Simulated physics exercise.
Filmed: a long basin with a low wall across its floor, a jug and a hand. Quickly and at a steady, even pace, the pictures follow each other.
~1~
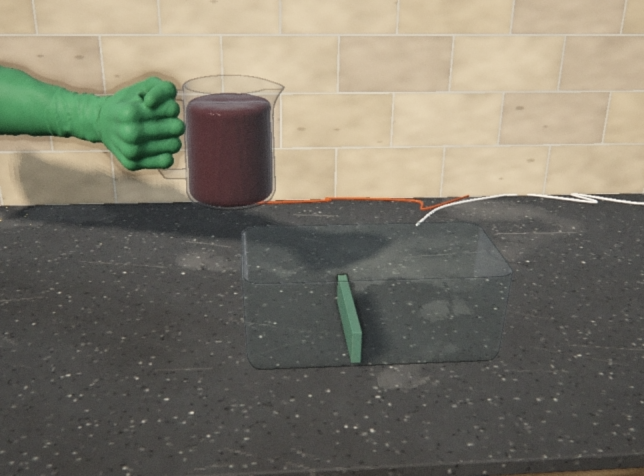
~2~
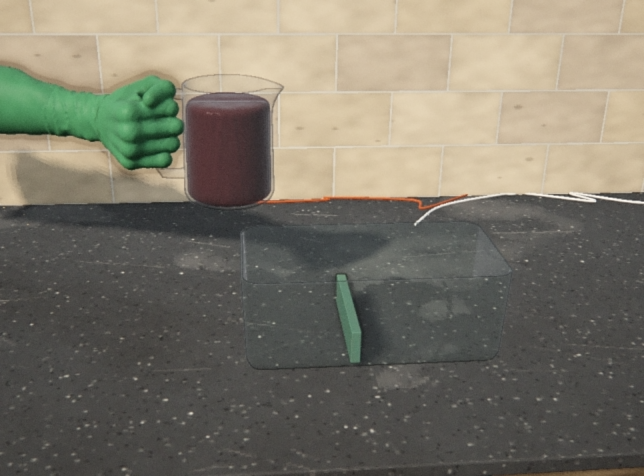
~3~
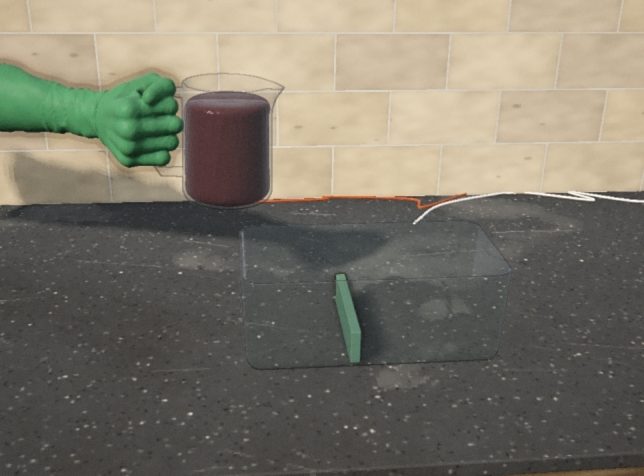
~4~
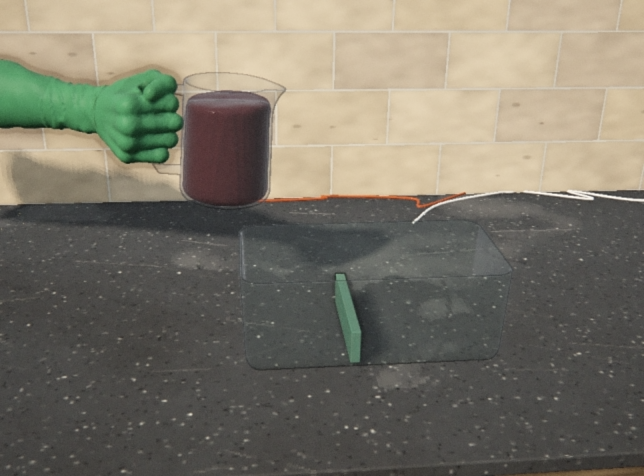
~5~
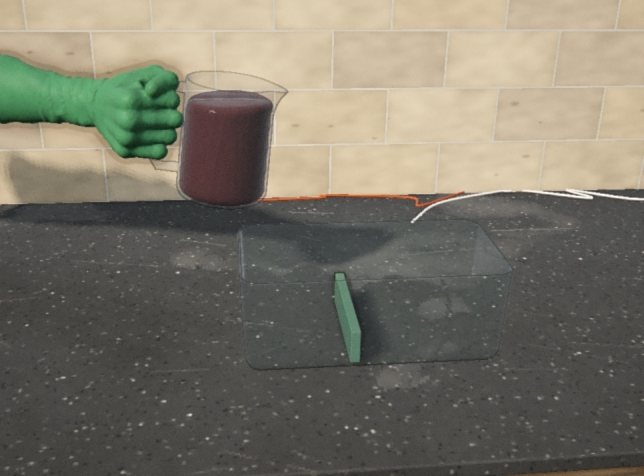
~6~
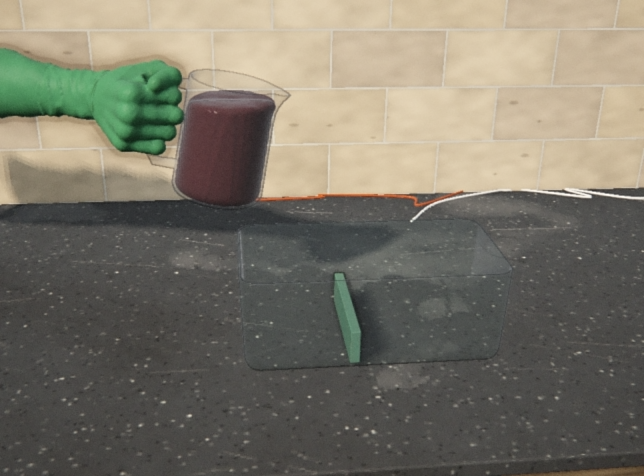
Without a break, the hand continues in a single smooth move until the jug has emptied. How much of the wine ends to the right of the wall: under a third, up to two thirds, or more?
The amount right of the wall is going to settle in the middle, one third to two thirds.
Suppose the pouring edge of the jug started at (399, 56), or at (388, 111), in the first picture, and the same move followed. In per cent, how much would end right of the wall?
It works out to around 75 % and then around 95 %.
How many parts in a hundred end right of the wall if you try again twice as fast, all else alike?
Roughly 30 in a hundred.
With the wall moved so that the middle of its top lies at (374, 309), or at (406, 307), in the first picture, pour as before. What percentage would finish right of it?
First try close to 20 percent, second try close to 10 percent.
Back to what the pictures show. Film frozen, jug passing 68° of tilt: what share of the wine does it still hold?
85 %.
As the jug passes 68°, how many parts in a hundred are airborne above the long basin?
Estimated: 10 per cent or thereabouts.
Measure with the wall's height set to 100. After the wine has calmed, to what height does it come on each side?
Roughly 40 percent left, 40 percent right.
A moment on, the jug is tipped part way and 84 per cent is still to pour, 0 is left of the wall and 4 right of it.
Next, the jug is tipped right over and 24 per cent is still to pour, 12 is left of the wall and 46 right of it.
Then the jug is tipped right over and 0 per cent is still to pour, 41 is left of the wall and 56 right of it.
Later the jug is tipped right over and 0 per cent is still to pour, 42 is left of the wall and 57 right of it.
In the end 42 per cent lies left of the wall, 57 right of it and 1 outside.
